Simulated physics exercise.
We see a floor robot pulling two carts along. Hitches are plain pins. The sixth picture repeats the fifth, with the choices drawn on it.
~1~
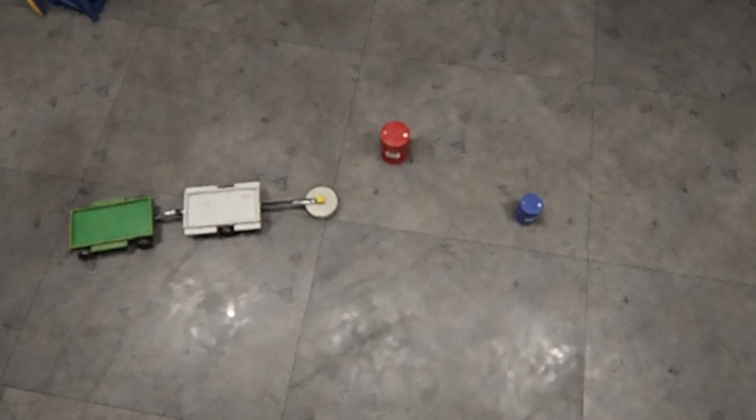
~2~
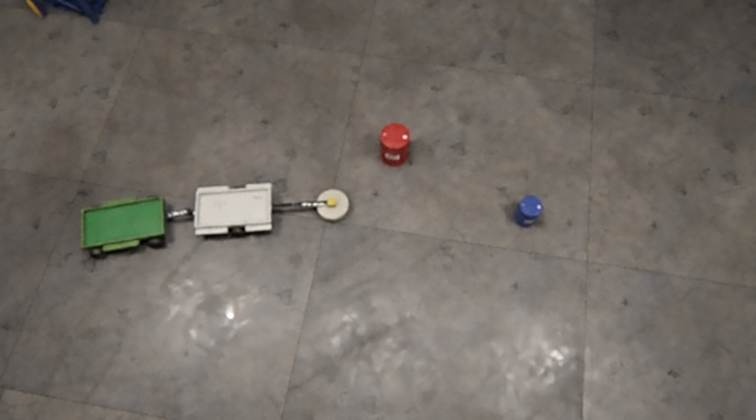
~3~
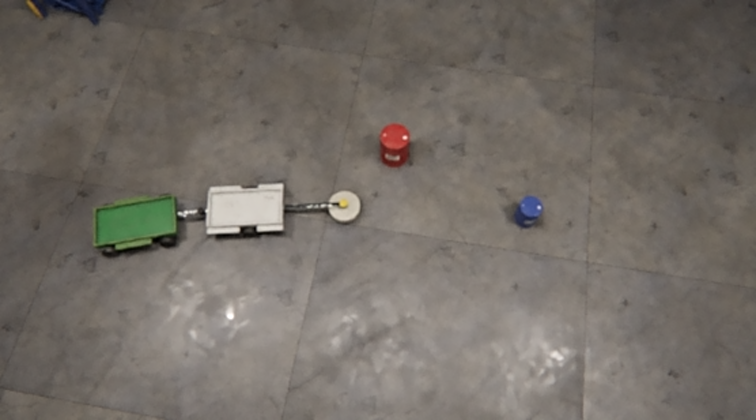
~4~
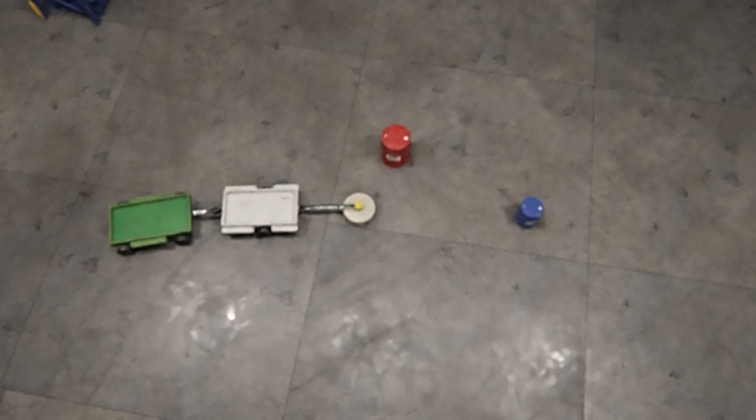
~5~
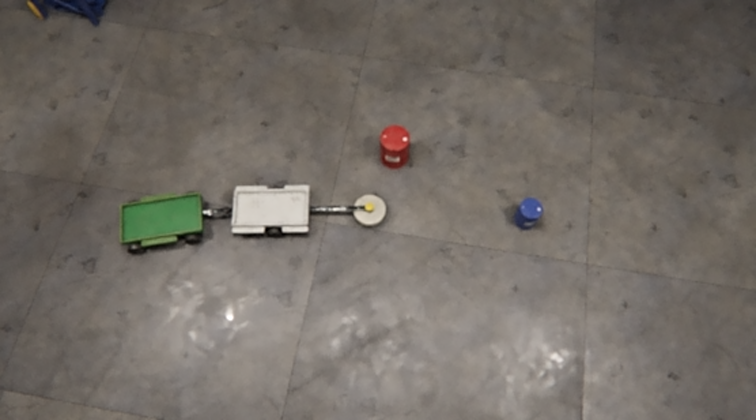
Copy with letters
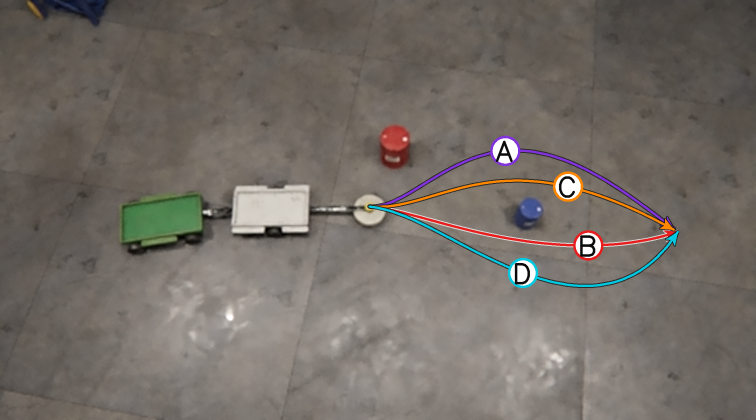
A small round robot pulled a white cart and a green cart in a line slowly to the right across a gray tiled floor, while a red drum and a blue keg stayed still.
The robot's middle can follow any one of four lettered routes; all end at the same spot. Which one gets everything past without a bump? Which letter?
Everything gets past on D.
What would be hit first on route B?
First the blue keg.
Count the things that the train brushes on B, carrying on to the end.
It touches one.
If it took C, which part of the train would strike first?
The white cart.
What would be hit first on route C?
It meets the blue keg.
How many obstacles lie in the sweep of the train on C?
In all, one.
On the copy, A from (370, 207) via (517, 150) to (674, 229); B from (370, 207) via (526, 241) to (678, 232); C from (370, 207) via (520, 181) to (674, 230); D from (370, 207) via (529, 275) to (678, 232).
On D. First, robot (478, 257), last cart (277, 208).
Then, robot (598, 287), last cart (389, 230).
Finally, robot (674, 235), last cart (476, 259); nothing has been touched.
By contrast, A meets the red drum; B meets the blue keg; C meets the blue keg.
